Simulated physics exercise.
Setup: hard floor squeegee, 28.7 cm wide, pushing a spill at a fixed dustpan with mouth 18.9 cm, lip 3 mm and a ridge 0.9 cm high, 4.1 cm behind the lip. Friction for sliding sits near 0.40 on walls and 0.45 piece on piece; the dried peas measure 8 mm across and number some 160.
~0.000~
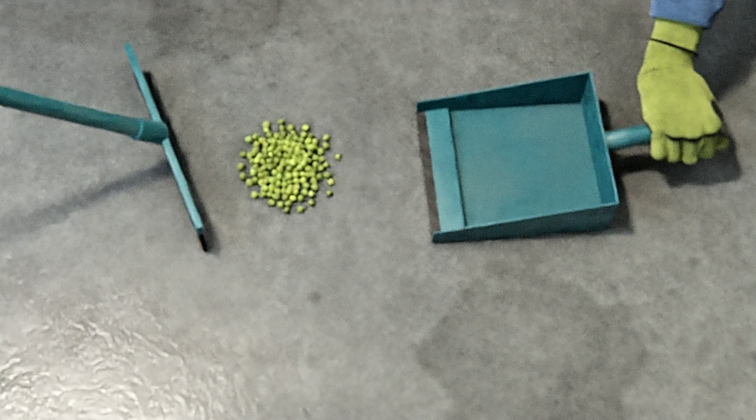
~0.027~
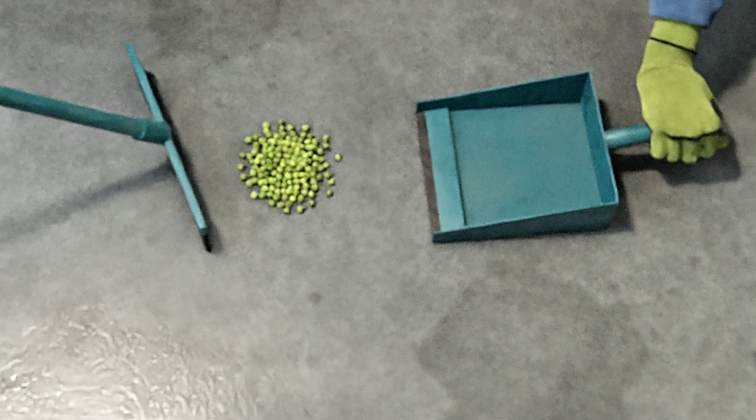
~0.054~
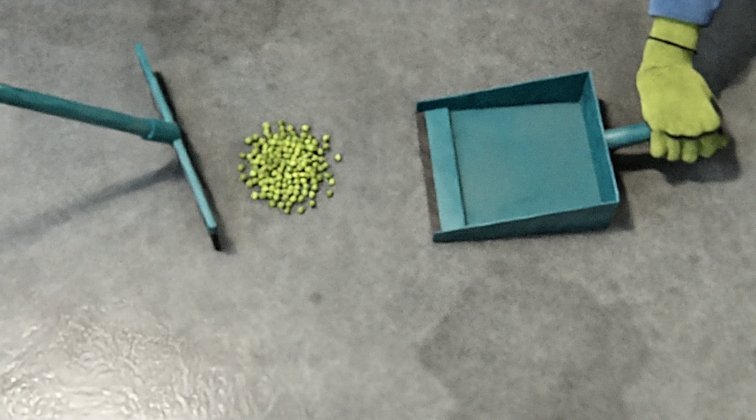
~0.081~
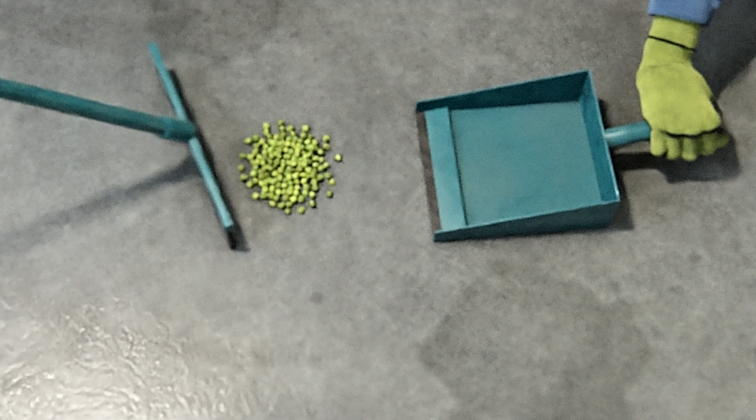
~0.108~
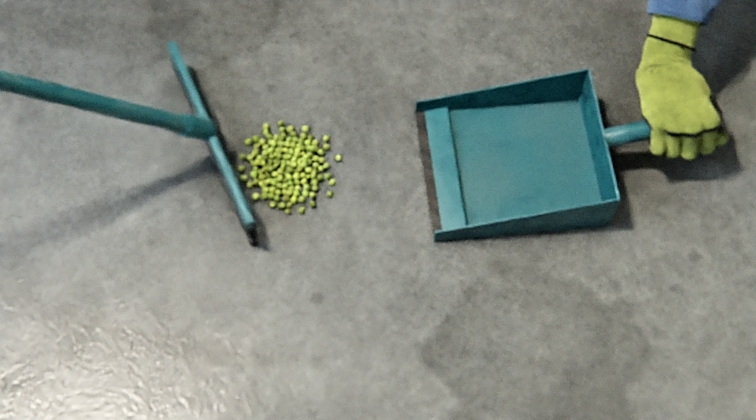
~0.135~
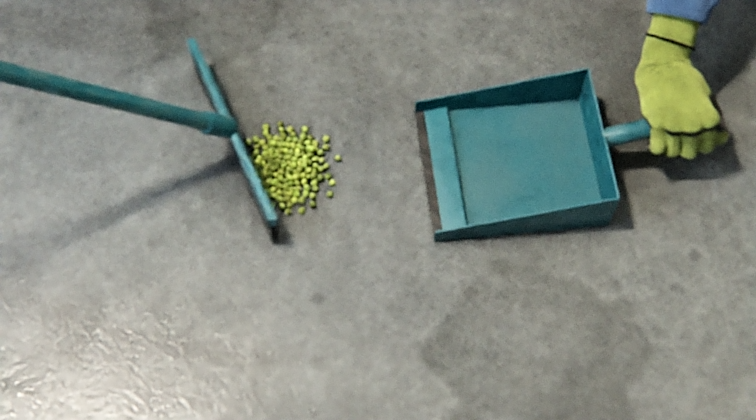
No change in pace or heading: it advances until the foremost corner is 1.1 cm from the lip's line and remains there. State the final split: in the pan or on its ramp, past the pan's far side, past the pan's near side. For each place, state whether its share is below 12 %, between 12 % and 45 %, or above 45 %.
One by one: Pan: A solid amount; far side: A solid amount; near side: A sprinkling.
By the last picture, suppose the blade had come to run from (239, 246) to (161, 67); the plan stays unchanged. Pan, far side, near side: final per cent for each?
Pan 0; far 20; near 5.
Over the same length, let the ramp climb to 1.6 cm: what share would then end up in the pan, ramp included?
Estimate: About 20 in a hundred.
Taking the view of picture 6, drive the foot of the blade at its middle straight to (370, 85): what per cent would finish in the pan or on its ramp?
Share caught: Approx. 20 %.
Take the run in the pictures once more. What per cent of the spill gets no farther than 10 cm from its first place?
The figure is some 0 percent.
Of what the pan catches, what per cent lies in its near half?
I'd put it at around 20 per cent.
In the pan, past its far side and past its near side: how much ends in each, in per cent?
Pan 25; far side 35; near side 0.
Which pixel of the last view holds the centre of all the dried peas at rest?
Roughly pixel (427, 124).
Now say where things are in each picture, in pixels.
The first picture shows blade from (200, 230) to (129, 51), moved 0.0 cm, 0 of the pieces shifted so far; middle of the pieces at (289, 162); pan at (525, 168).
The second picture shows blade from (203, 230) to (132, 51), moved 0.4 cm, 0 of the pieces shifted so far; middle of the pieces at (288, 163).
The third picture shows blade from (213, 229) to (140, 51), moved 1.5 cm, 0 of the pieces shifted so far; middle of the pieces at (289, 163).
The fourth picture shows blade from (229, 227) to (154, 50), moved 3.3 cm, 0 of the pieces shifted so far; middle of the pieces at (289, 163).
The fifth picture shows blade from (250, 225) to (173, 48), moved 5.8 cm, 0 of the pieces shifted so far; middle of the pieces at (289, 164).
The sixth picture shows blade from (273, 221) to (193, 46), moved 8.5 cm, 11 of the pieces shifted so far; middle of the pieces at (289, 164); pan at (524, 166). Its pace works out near 0.99 m/s, heading 4 degrees away from the viewer's side.
After 0.24 s, middle of the blade 13 cm from the lip; 0 % over the lip, far side 15 %, near side 0 %.
After 0.31 s, middle of the blade 7 cm from the lip; 0 % over the lip, far side 30 %, near side 0 %.
After 0.52 s, middle of the blade 5 cm from the lip; 25 % over the lip, far side 35 %, near side 0 %.
By 1.7 s all is still; pan 25 %, far side 35 %, near side 0 %, in front of the lip or behind the blade 35 %.
